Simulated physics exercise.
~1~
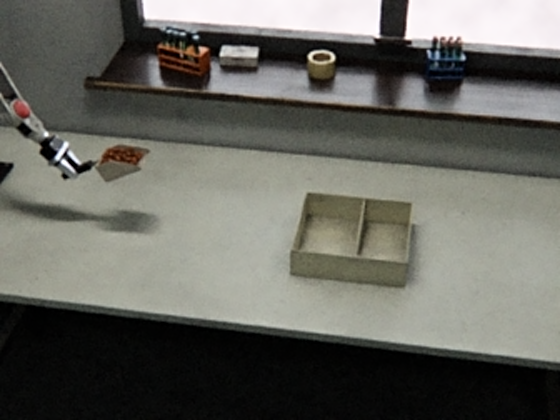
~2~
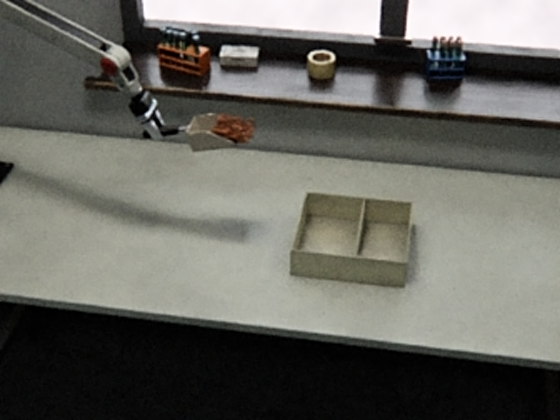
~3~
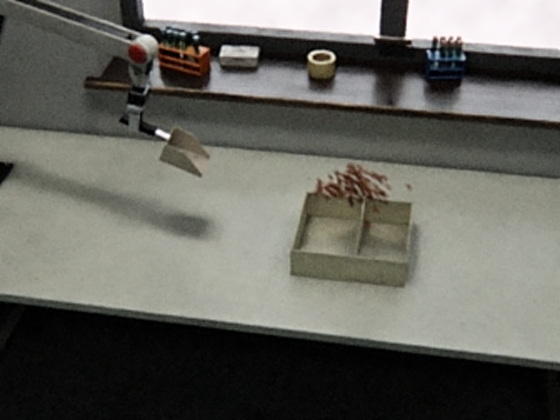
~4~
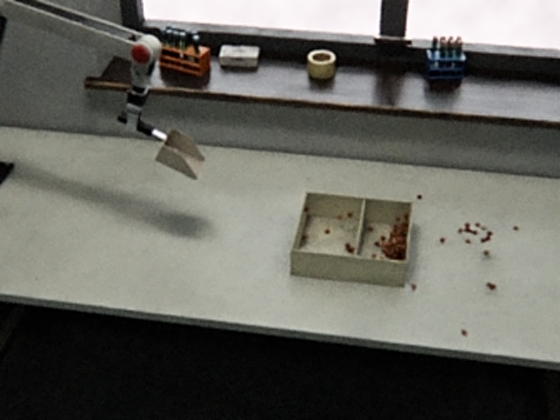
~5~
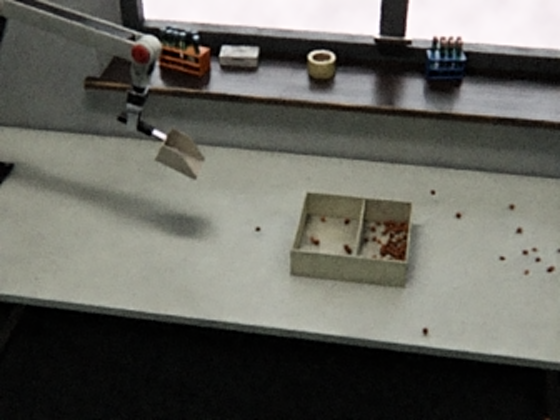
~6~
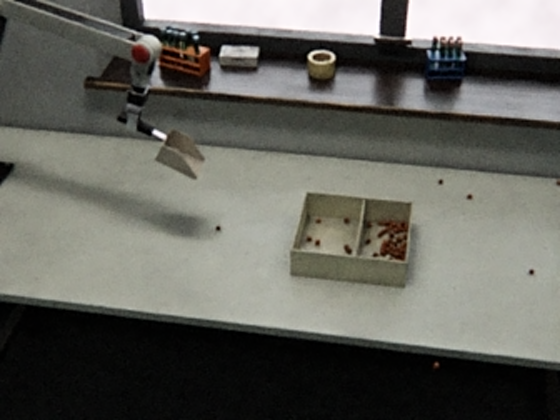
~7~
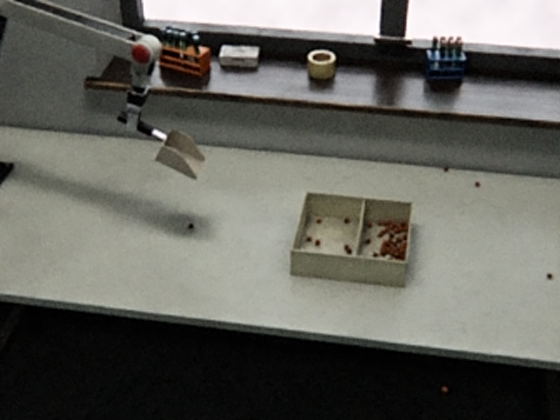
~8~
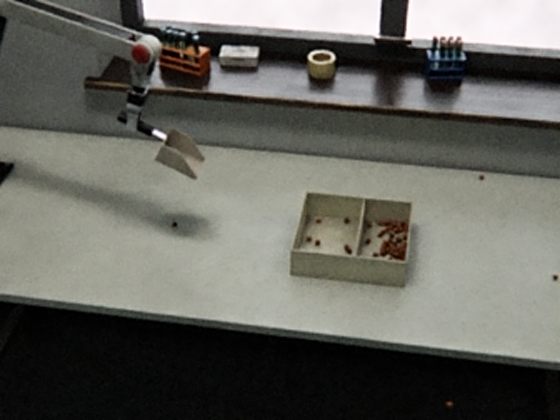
In the video, a robotic arm swings a scoop of small reddish-brown pieces rightward over a table, then pulls back and tips, flinging them toward a divided open box. Most settle in its right compartment, a few in the left, while others scatter across the table and off it.
